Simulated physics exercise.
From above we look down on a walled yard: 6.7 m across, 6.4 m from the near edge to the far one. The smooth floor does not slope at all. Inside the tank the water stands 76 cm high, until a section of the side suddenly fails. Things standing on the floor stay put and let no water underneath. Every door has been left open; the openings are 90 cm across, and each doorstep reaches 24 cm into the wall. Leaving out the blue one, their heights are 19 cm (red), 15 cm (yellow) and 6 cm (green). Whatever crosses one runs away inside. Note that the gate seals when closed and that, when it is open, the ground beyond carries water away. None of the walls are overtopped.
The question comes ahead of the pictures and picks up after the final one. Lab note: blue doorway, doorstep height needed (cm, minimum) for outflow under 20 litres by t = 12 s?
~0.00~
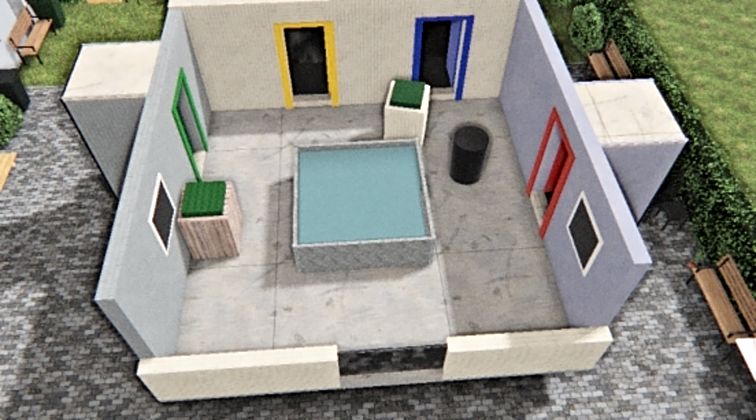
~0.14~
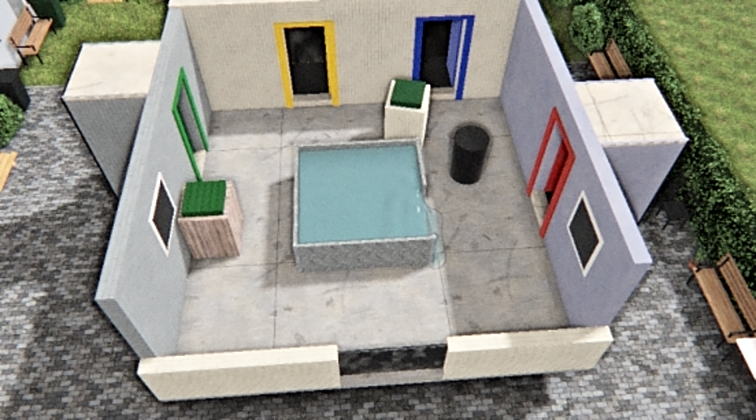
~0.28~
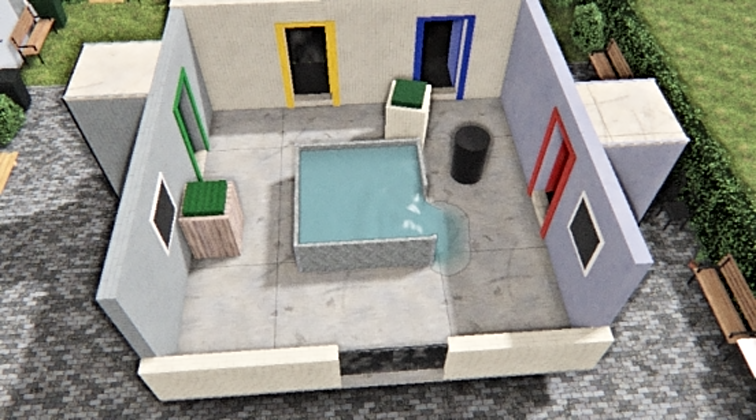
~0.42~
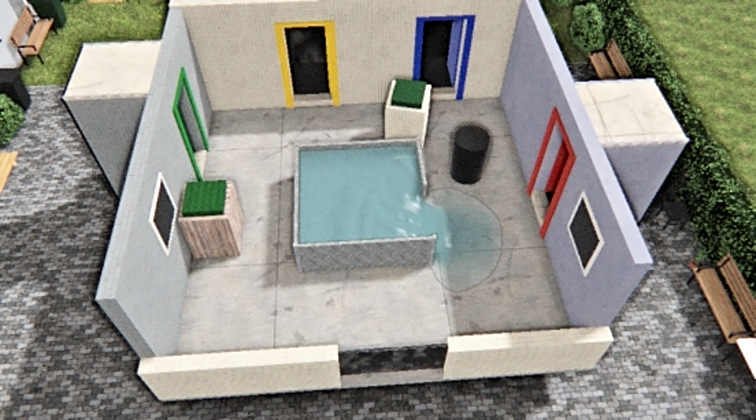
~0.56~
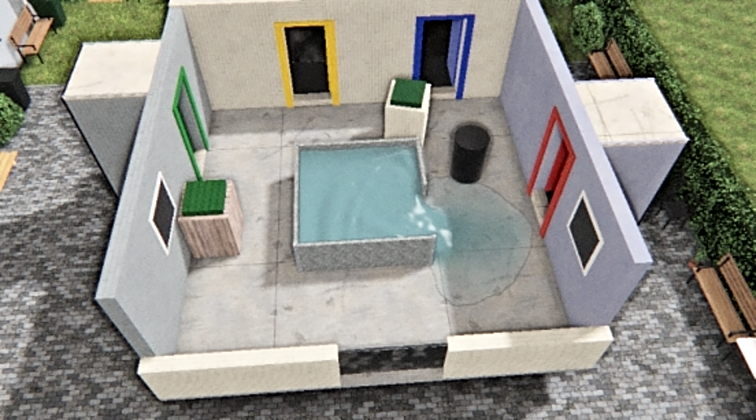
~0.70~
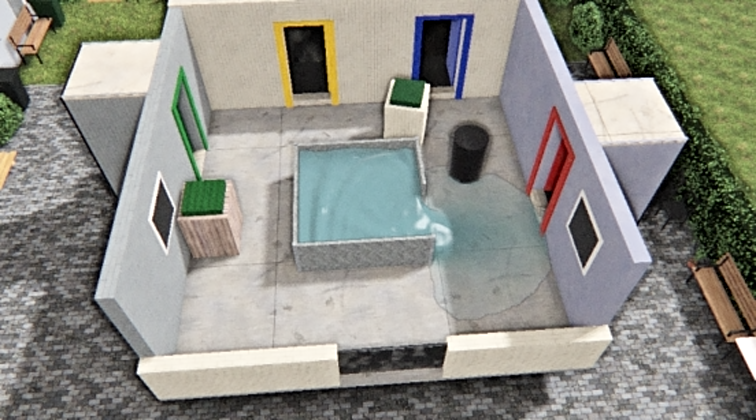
Approx. 12 cm.
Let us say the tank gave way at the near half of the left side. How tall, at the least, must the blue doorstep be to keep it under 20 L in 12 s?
In that case you'd want it roughly 13.5 cm high.
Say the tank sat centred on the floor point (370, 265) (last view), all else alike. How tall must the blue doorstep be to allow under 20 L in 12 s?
New minimum height: Approx. 15 cm.
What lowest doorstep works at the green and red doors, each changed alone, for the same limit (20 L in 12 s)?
You'd want about 8.0 centimetres at green and about 37 centimetres at red.
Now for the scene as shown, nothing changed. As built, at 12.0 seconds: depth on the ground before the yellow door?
11.5 cm.
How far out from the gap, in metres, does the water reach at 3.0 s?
Around 4.4 m from the gap.
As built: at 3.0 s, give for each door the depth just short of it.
Depths in cm: Blue 14, red 32, yellow 0, green 0.
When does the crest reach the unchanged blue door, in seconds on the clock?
Peak time: About 3.4 s.
After 1.4 s water covers 25 % of the floor, deepest (46 cm) near (430, 242); it has not reached the blue door.
After 3.0 s water covers 45 % of the floor, deepest (40 cm) near (576, 349); 14 cm at the blue door, 0 litres in over its 16 cm doorstep.
After 12.0 s water covers 100 % of the floor, deepest (16 cm) near (291, 108); 10 cm at the blue door, 1 litre in over its 16 cm doorstep.
At the blue door as built, the water arrived by 2.7 s and peaked near 18 cm at 3.4 s.
Run again over the same 12 s with other heights there, 31 litres in over 11 cm, 4 litres over 14.5 cm. The limit of 20 litres is kept from about 12 cm up.
